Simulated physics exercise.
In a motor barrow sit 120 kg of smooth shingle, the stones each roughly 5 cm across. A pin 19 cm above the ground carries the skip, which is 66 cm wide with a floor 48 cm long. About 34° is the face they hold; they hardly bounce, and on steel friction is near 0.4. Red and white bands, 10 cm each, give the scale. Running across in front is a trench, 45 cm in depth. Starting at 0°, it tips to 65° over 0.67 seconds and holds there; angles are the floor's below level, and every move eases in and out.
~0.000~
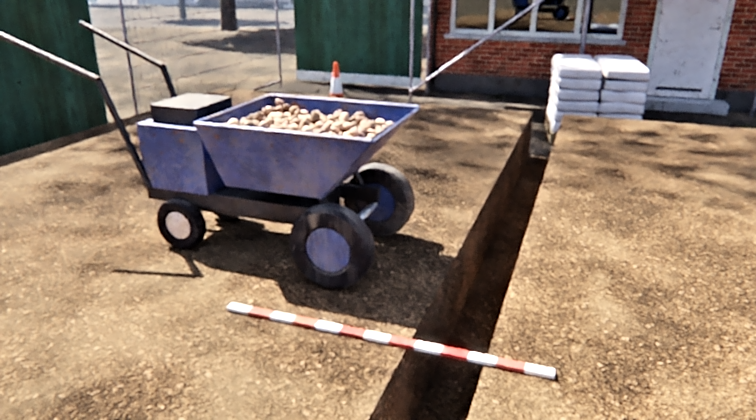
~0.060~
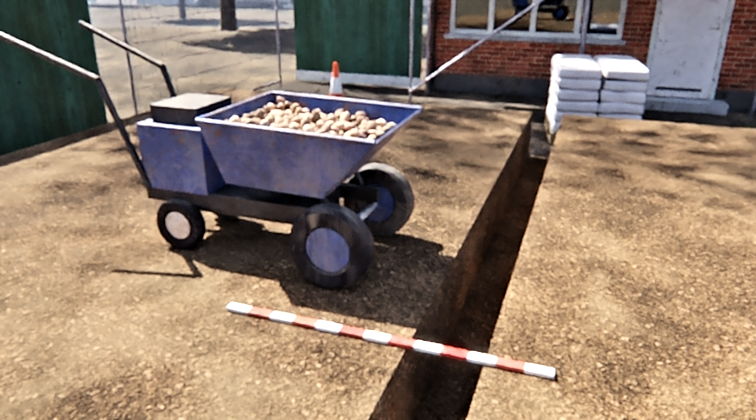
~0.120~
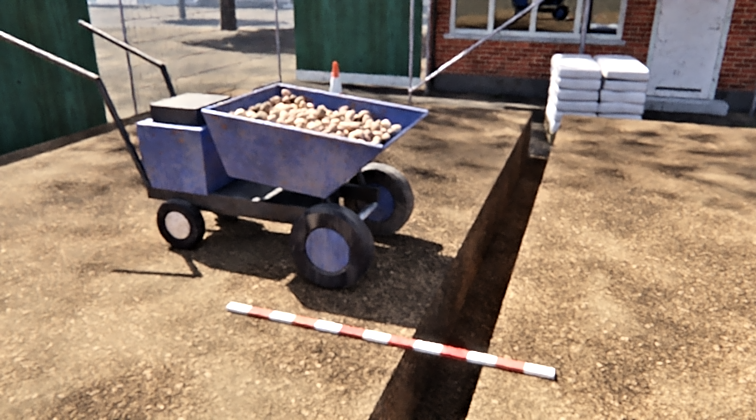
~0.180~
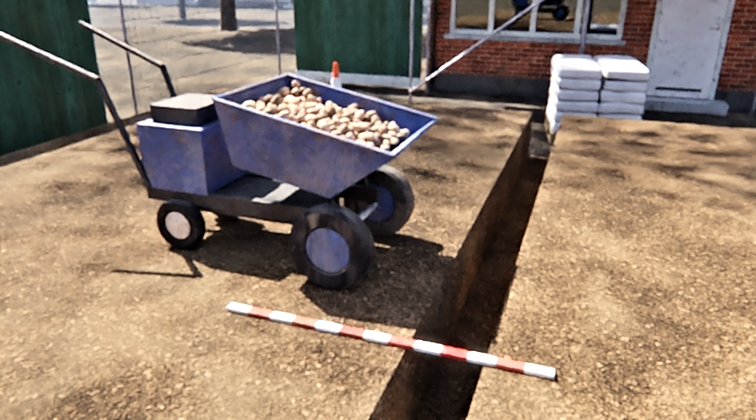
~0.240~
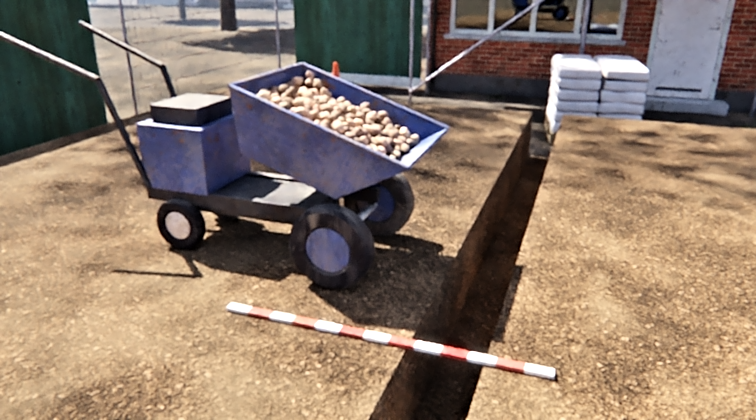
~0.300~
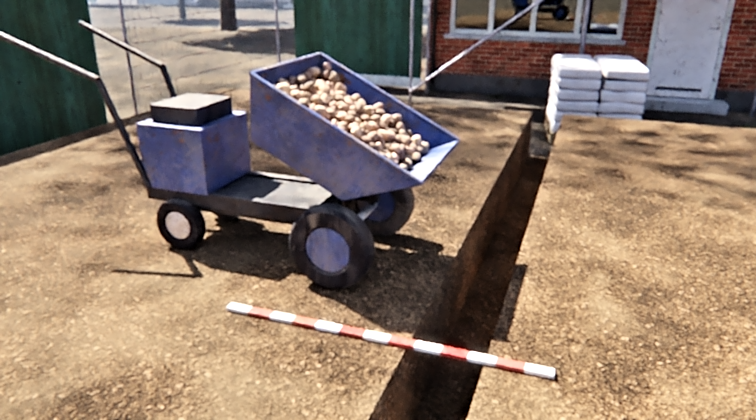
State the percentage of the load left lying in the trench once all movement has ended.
The share left there is about 46 per cent.
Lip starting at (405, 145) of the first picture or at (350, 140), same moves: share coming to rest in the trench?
Roughly 20 per cent, then 65 per cent.
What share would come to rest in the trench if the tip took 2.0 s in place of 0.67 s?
About 65 percent, I'd say.
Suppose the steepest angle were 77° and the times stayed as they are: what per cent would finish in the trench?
In that case some 50 per cent.
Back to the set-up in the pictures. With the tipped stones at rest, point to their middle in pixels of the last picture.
Resting centre: About (526, 281).
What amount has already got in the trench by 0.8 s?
I'd put it near 15 per cent.
After 0.5 s the floor is at 55°; 100 % in the skip; the foremost stones are at (447, 193).
After 0.8 s the floor is at 65°; 78 % in the skip, 14 % in the trench, 8 % past the trench; the foremost stones are at (536, 271).
After 1.1 s the floor is at 65°; 26 % in the skip, 22 % in the trench, 52 % past the trench; the foremost stones are at (711, 290).
After 3.1 s the floor is at 65°; 0 % in the skip, 46 % in the trench, 54 % past the trench; the foremost stones are past the picture's edge.
